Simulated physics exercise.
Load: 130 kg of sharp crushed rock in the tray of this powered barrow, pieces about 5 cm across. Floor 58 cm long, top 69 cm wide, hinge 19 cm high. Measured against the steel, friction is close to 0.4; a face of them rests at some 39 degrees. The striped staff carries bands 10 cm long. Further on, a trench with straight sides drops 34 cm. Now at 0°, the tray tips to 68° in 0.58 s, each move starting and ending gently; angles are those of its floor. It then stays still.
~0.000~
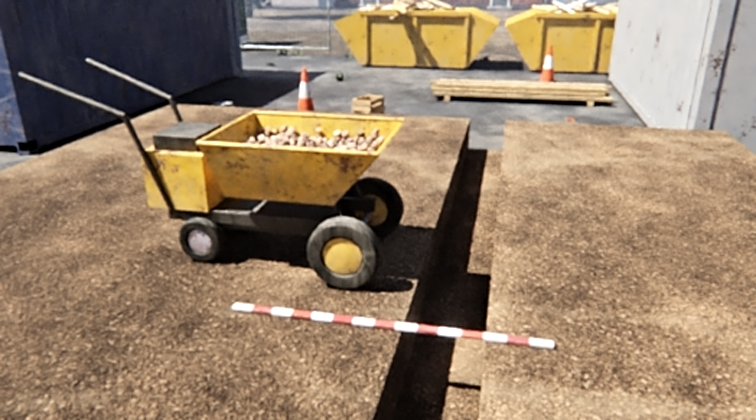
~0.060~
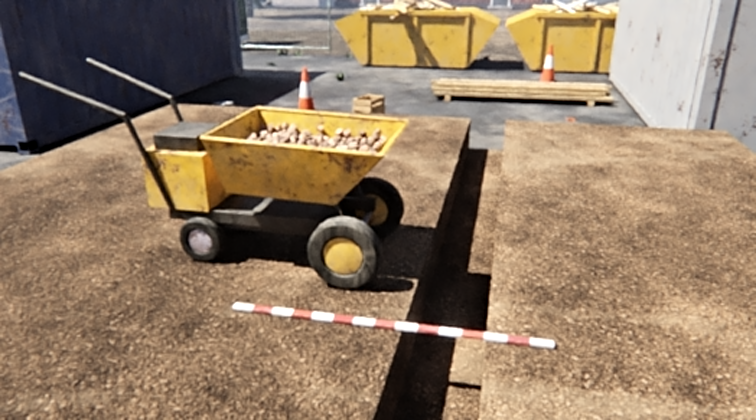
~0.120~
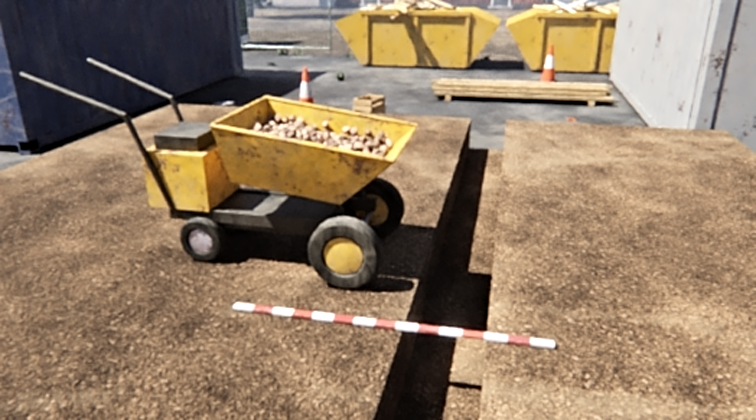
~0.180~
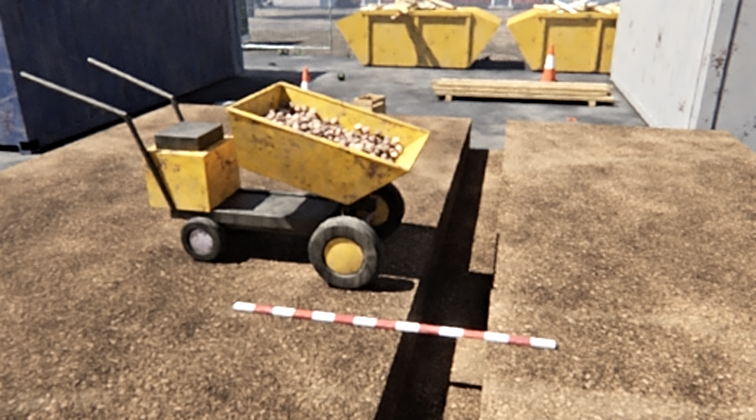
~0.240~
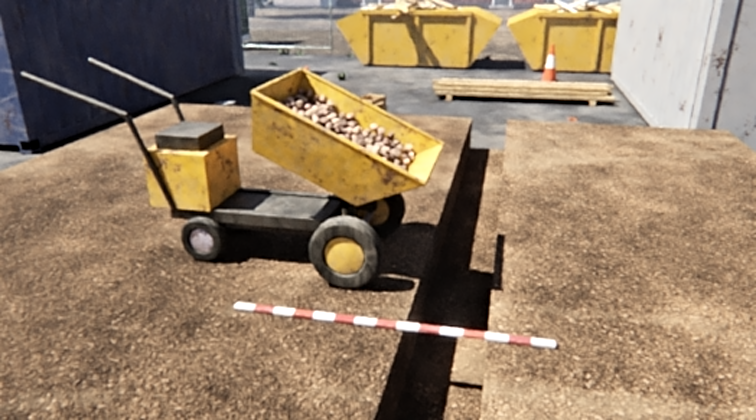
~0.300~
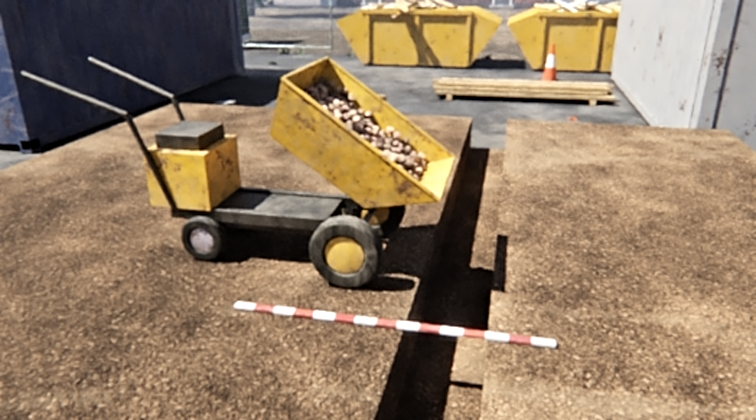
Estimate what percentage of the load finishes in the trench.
Roughly 37 percent.
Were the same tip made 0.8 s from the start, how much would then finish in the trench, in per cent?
Something close to 50 per cent.
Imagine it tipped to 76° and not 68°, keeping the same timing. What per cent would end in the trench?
It would be close to 35 percent.
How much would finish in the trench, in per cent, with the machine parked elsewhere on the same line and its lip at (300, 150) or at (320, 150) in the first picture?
The first start gives about 75 per cent, the second about 90.
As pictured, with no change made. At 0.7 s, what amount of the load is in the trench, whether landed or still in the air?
Some 5 per cent.
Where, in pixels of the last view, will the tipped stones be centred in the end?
Around (515, 273).
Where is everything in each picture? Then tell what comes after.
In the first picture, lip at (379, 155), floor tilted 0°, highest stones at (331, 139).
In the second picture, lip at (383, 156), floor tilted 2°, highest stones at (307, 137); the stones move at 0.5 m/s on average.
In the third picture, the tray is at 8°, its lip at (394, 161); the top of the load is at (280, 125); the stones move at 0.9 m/s on average.
In the fourth picture, the tray is at 16°, its lip at (409, 171); the top of the load is at (285, 112); the stones move at 1.4 m/s on average.
In the fifth picture, the tray is at 25°, its lip at (426, 184); the top of the load is at (295, 99); the stones move at 1.6 m/s on average.
In the sixth picture, lip at (440, 200), floor tilted 36°, highest stones at (317, 88); the stones move at 1.6 m/s on average.
After 0.4 s the floor is at 57°; 100 % in the tray; the foremost stones are at (441, 198).
After 0.7 s the floor is at 68°; 88 % in the tray, 7 % in the trench, 5 % past the trench; the foremost stones are at (511, 272).
After 1.0 s the floor is at 68°; 24 % in the tray, 16 % in the trench, 60 % past the trench; the foremost stones are at (672, 295).
After 3.0 s the floor is at 68°; 5 % in the tray, 37 % in the trench, 58 % past the trench; the foremost stones are past the picture's edge.
